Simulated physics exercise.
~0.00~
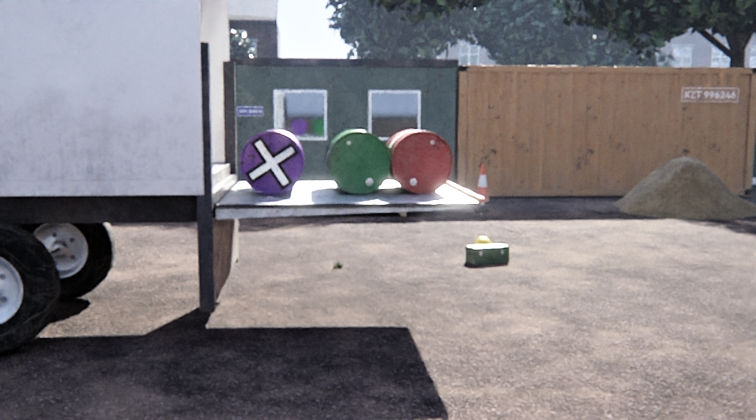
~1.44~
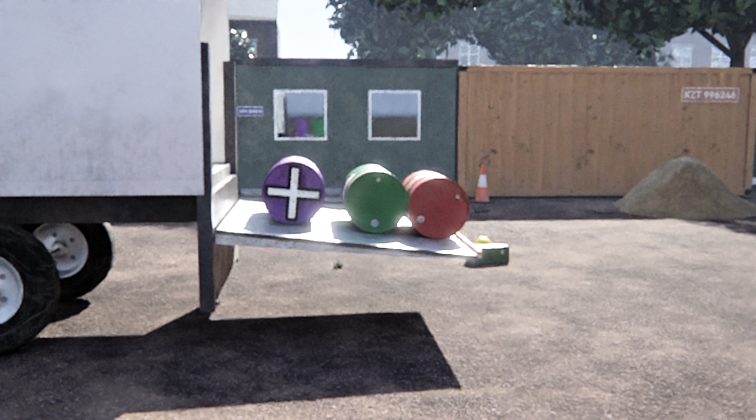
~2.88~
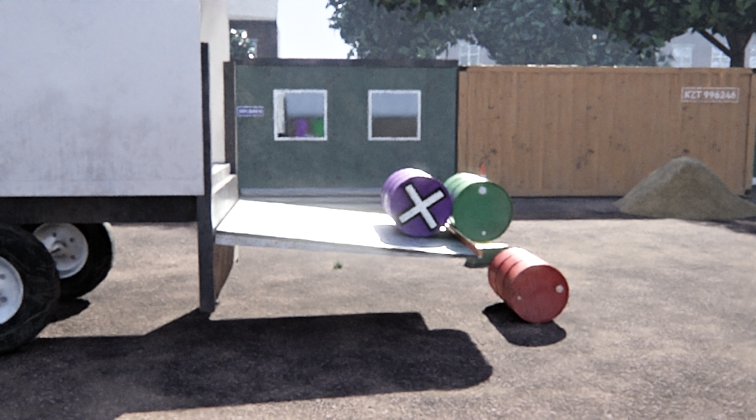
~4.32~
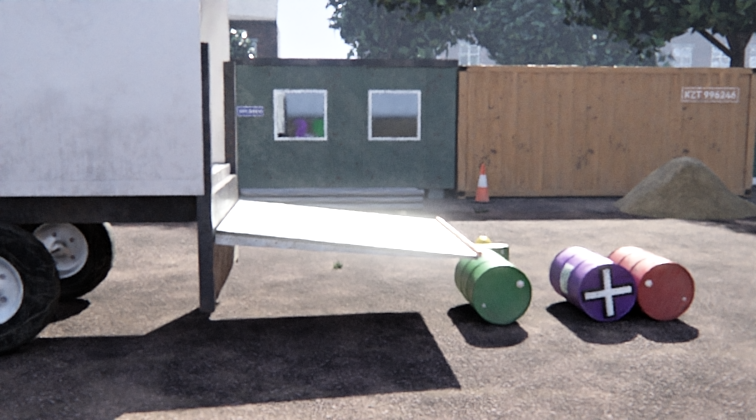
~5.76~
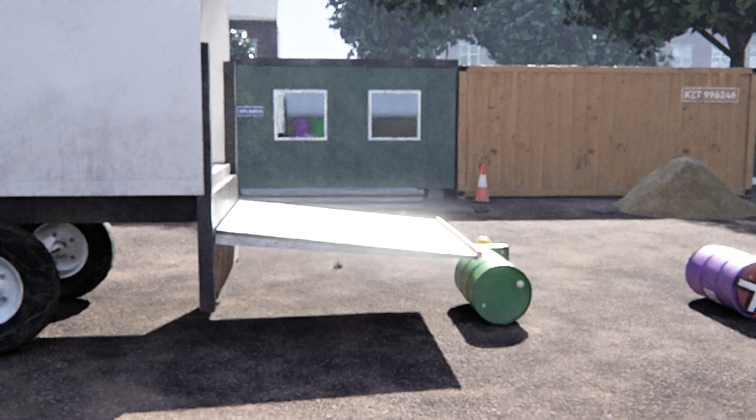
Three drums, one purple with a white cross, one green and one red, lie on their sides on a level platform at the back of a lorry in a yard. The platform lowers and tips down to the right, and the drums start rolling toward its outer edge. The red one drops to the ground first, while the purple one closes up behind the green. Both then go over the edge too, leaving the platform empty. The green drum stays beside the platform's end, while the purple rolls away to the right, partly out of view, with the red no longer clearly visible.
